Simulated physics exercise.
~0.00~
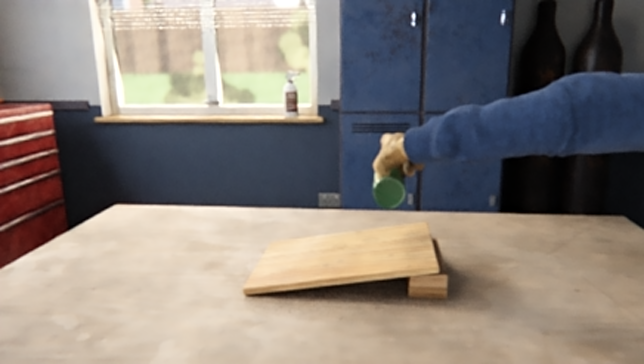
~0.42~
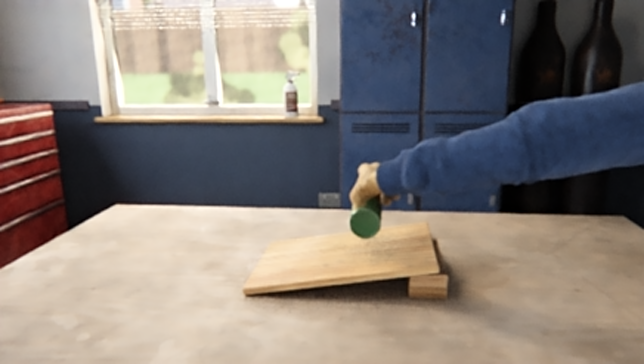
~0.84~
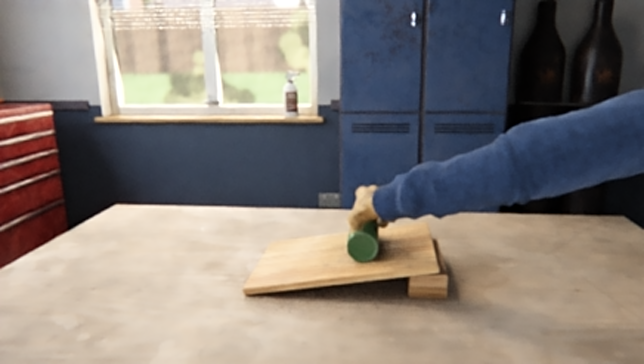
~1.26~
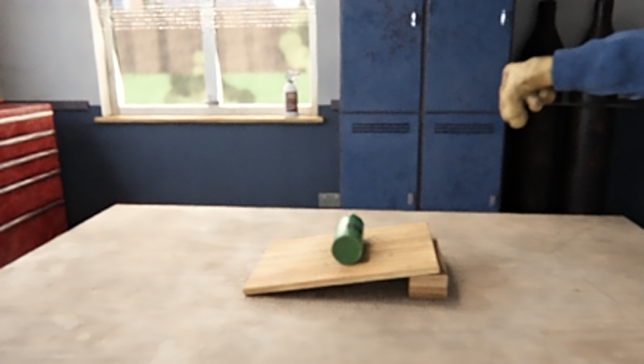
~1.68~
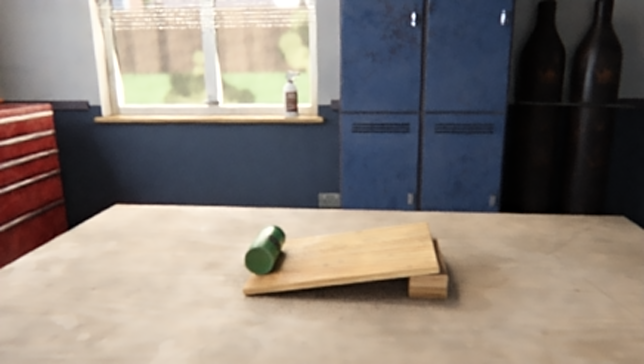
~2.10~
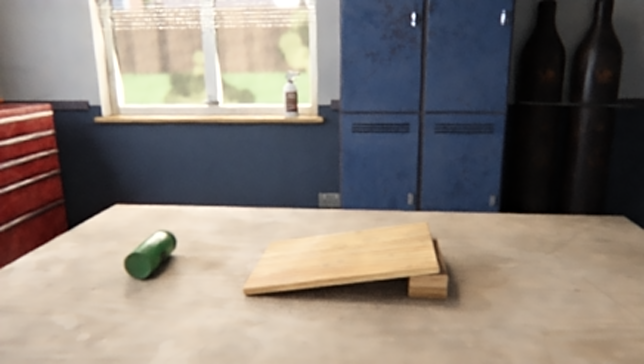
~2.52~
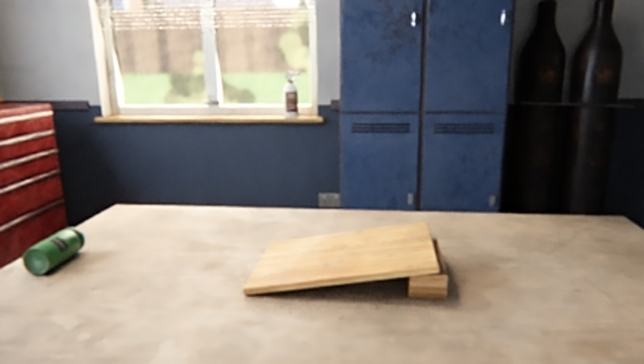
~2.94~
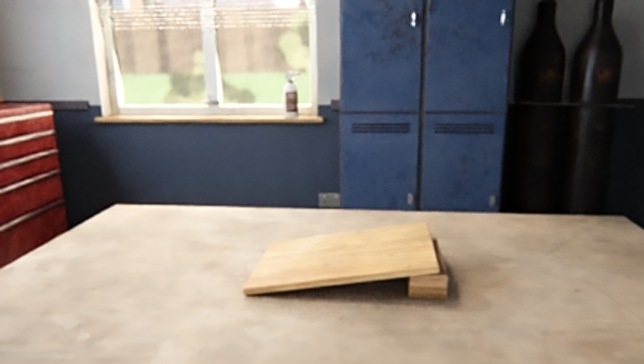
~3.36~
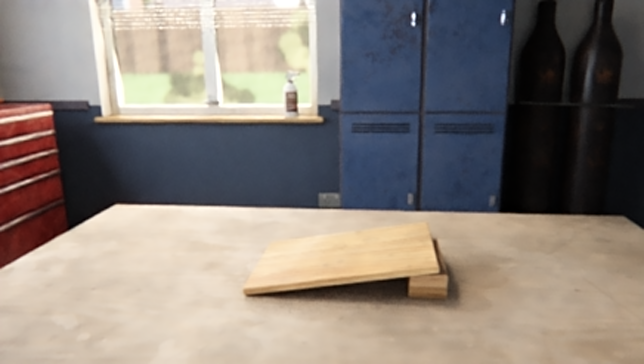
On a workshop table, a gloved hand sets a green jar sideways on a propped-up board, and it rolls left out of view.
